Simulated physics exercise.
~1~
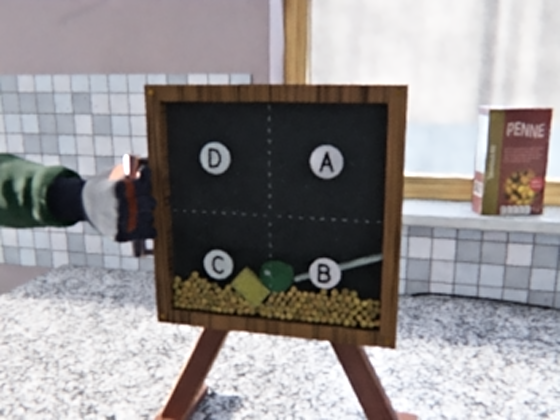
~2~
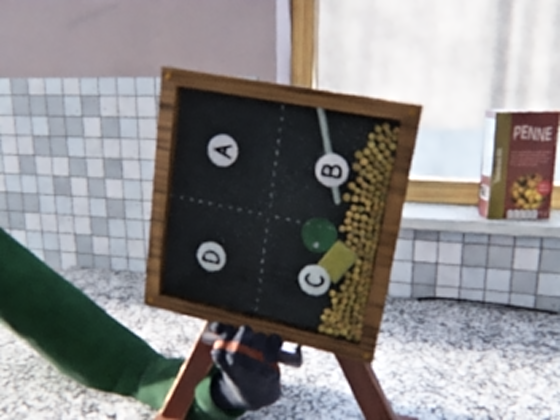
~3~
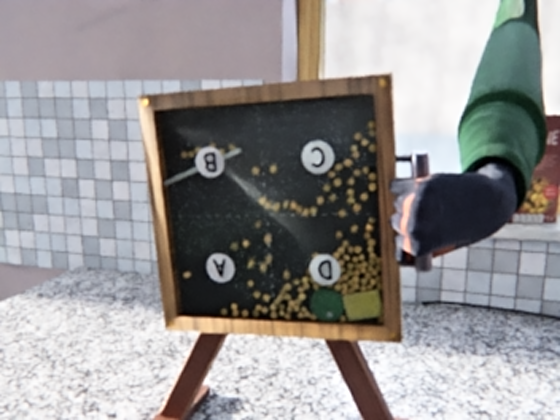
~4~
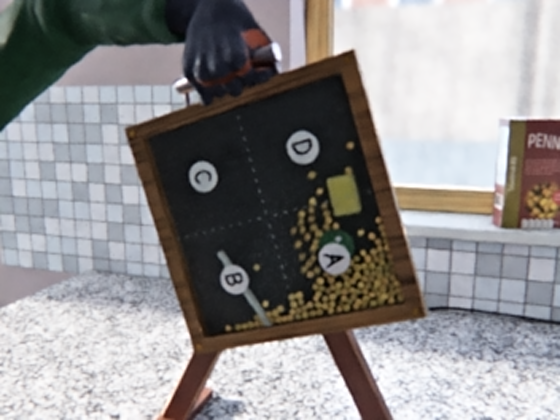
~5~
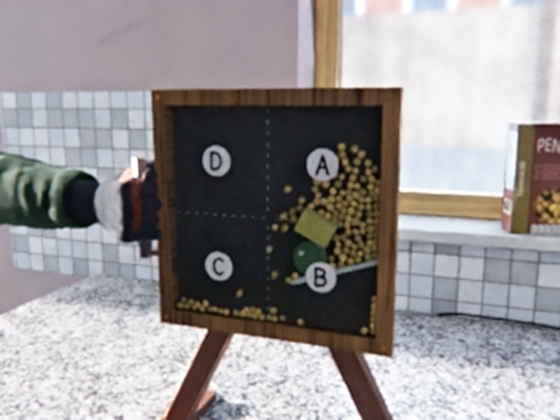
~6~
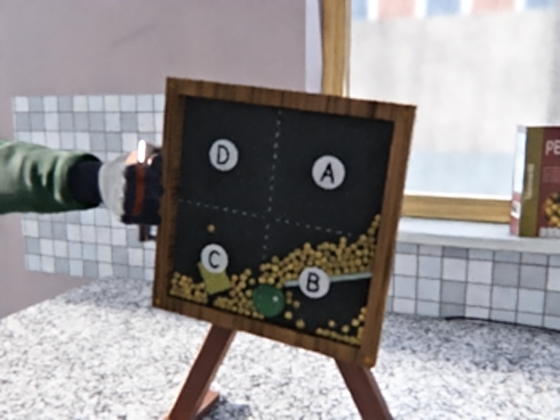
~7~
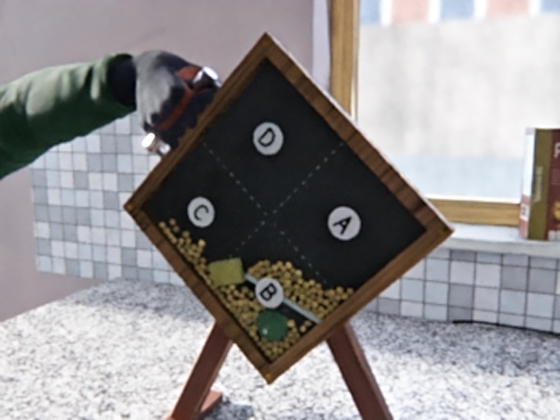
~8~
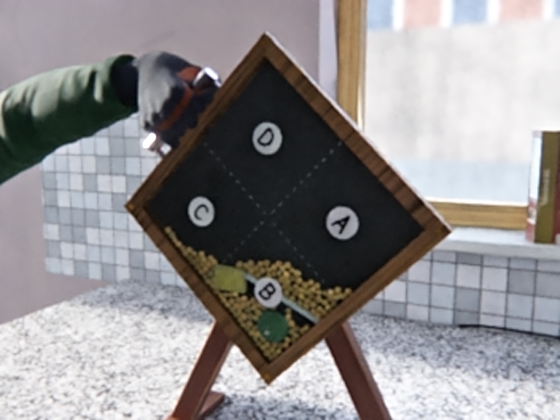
A gloved hand turns a framed board fully around anticlockwise, then tilts it partway back, chickpeas tumbling.
